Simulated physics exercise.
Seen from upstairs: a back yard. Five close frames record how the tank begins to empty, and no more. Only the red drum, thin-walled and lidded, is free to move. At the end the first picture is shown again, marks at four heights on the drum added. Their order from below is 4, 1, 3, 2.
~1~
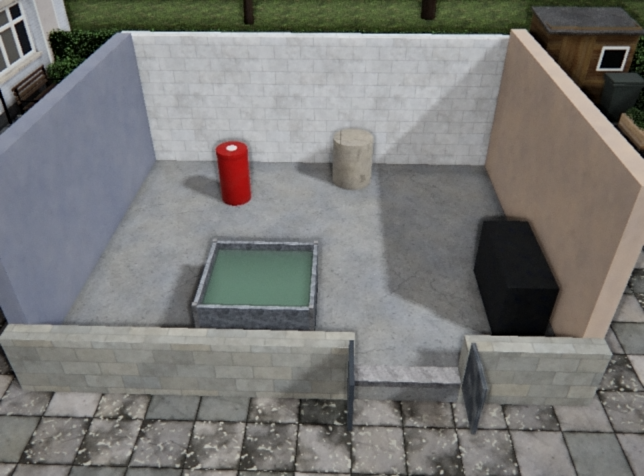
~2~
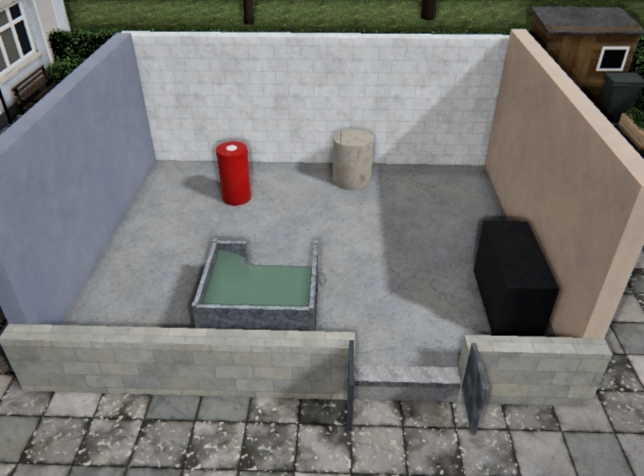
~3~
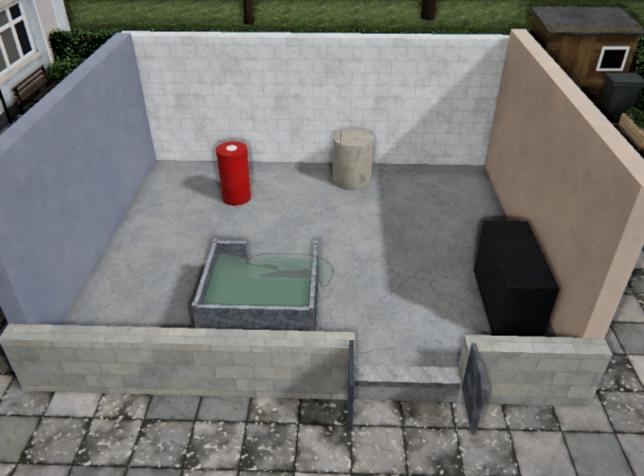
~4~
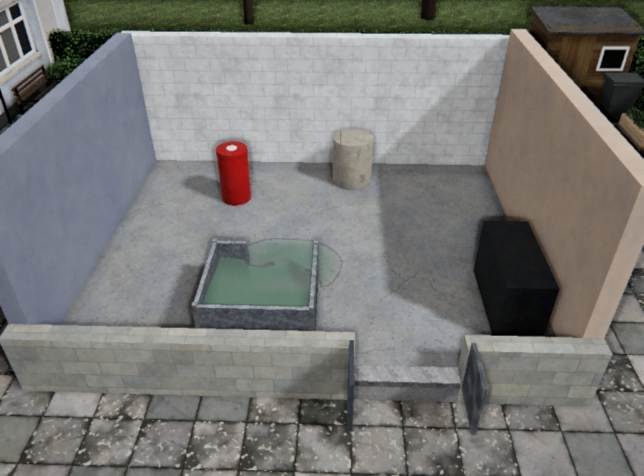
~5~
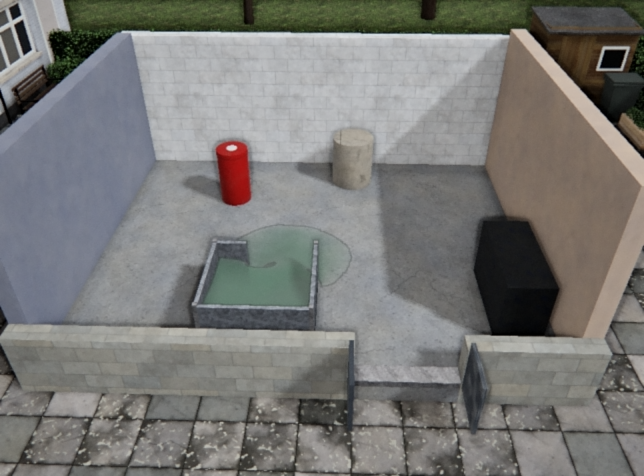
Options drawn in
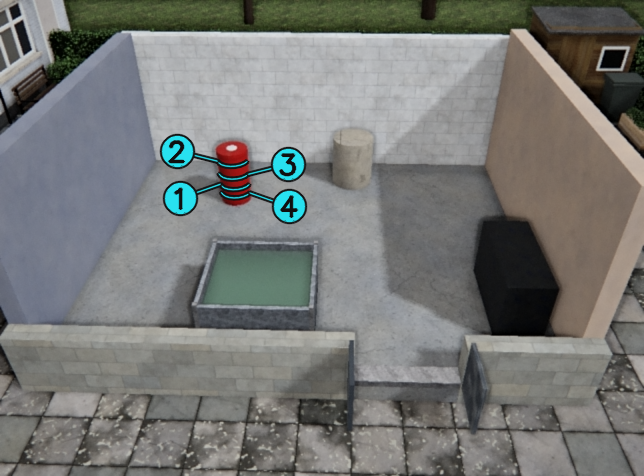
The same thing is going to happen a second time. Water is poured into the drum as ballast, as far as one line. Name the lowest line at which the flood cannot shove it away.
4 is the one.
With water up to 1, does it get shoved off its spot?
No, not at all.
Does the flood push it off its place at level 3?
No, not at all.
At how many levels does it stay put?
All four.
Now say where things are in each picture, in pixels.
Lid of the red drum at (232, 148); tank full, its middle at (260, 278); open gate at (409, 337).
Water covers 1 % of the ground, mostly out of sight from here.
Water covers 3 % of the ground, mostly out of sight from here.
Water covers 5 % of the ground and is seen nearest the drum at (328, 256).
Lid of the red drum at (232, 148); water covers 7 % of the ground and is seen nearest the drum at (256, 233).
On the marked copy, 1 at (233, 189); 2 at (230, 166); 3 at (231, 179); 4 at (233, 197); from the bottom up 4, 1, 3, 2.
Choosing 1, it does not move.
Choosing 2, it does not move.
Choosing 3, it does not move.
Choosing 4, it does not move.
